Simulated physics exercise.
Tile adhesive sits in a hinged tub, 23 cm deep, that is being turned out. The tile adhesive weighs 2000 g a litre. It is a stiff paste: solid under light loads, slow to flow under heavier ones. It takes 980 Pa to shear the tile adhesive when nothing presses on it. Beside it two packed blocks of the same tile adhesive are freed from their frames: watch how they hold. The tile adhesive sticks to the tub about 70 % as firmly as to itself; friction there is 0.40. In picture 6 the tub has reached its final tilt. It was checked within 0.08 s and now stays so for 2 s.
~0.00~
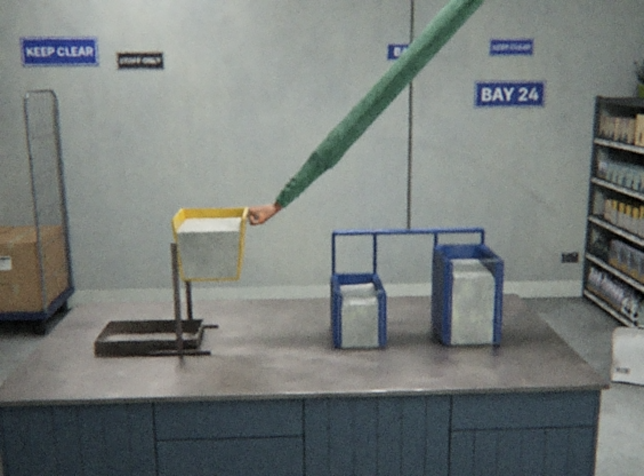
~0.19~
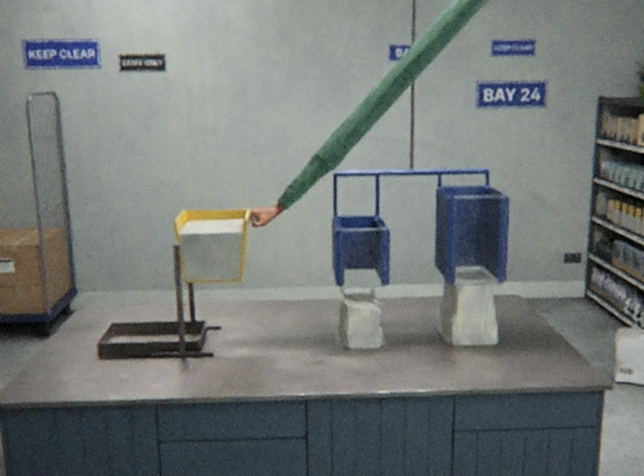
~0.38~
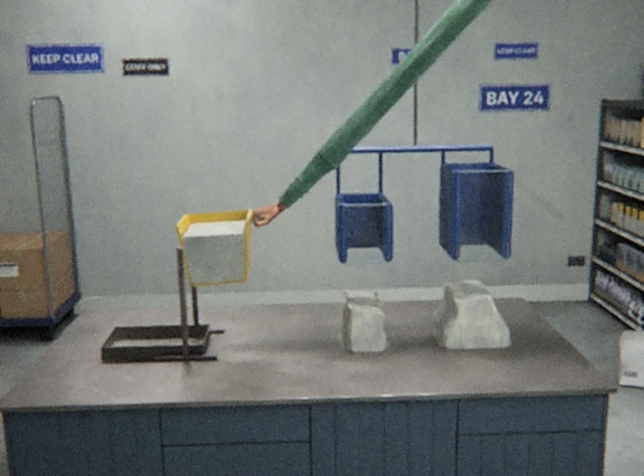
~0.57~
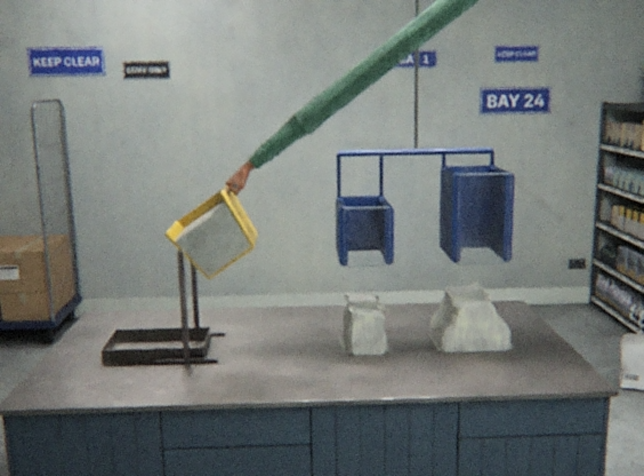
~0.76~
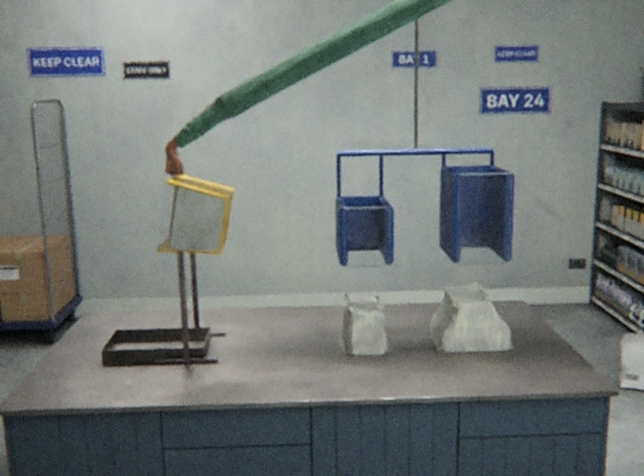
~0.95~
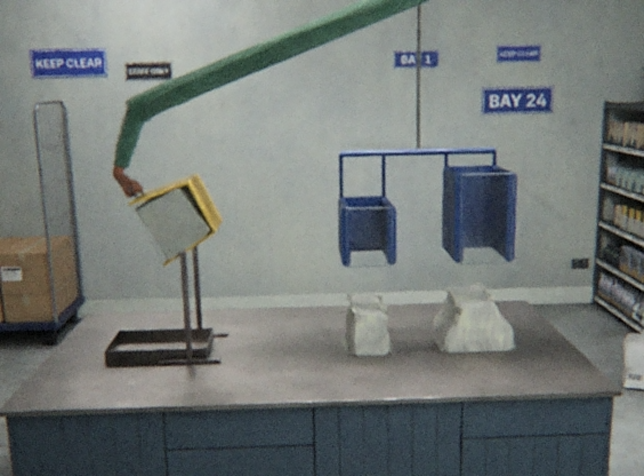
A long green arm with a brown hand reaches down from above to a yellow-edged tub of pale grey material on a dark metal stand, on a grey-topped counter in a storeroom seen from the front. To the right, joined blue moulds rise off two pale blocks, the larger right one slumping and widening. The arm then swings the tub over leftward, the grey mass still inside.
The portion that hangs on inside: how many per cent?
About 0 %.
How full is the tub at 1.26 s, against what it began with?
Near 0 %.
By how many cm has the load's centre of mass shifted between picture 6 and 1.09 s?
About 12 cm.
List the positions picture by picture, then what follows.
The first frame shows handle-side rim at (242, 220), tilt 0 degrees; crest of the tile adhesive at (231, 230); block heights 19 cm, 29 cm (left to right).
The second frame shows handle-side rim at (244, 221), tilt 0 degrees; crest of the tile adhesive at (233, 232); block heights 19 cm, 27 cm (left to right).
The third frame shows handle-side rim at (246, 221), tilt 3 degrees; crest of the tile adhesive at (242, 233); block heights 19 cm, 22 cm (left to right).
The fourth frame shows handle-side rim at (221, 195), tilt 34 degrees; crest of the tile adhesive at (224, 207); block heights 19 cm, 21 cm (left to right).
The fifth frame shows handle-side rim at (166, 184), tilt 80 degrees; crest of the tile adhesive at (181, 189); block heights 19 cm, 21 cm (left to right).
The sixth frame shows handle-side rim at (130, 205), tilt 115 degrees; crest of the tile adhesive at (179, 190); block heights 19 cm, 21 cm (left to right).
After 1.09 s, the tub is at 115 degrees and holds 55 %.
After 1.26 s, the tub is at 115 degrees and holds 0 %.
After 1.43 s, the tub is at 115 degrees and holds 0 %.
After 1.60 s, the tub is at 115 degrees and holds 0 %.
After 2.95 s, the tub is at 115 degrees and holds 0 %.
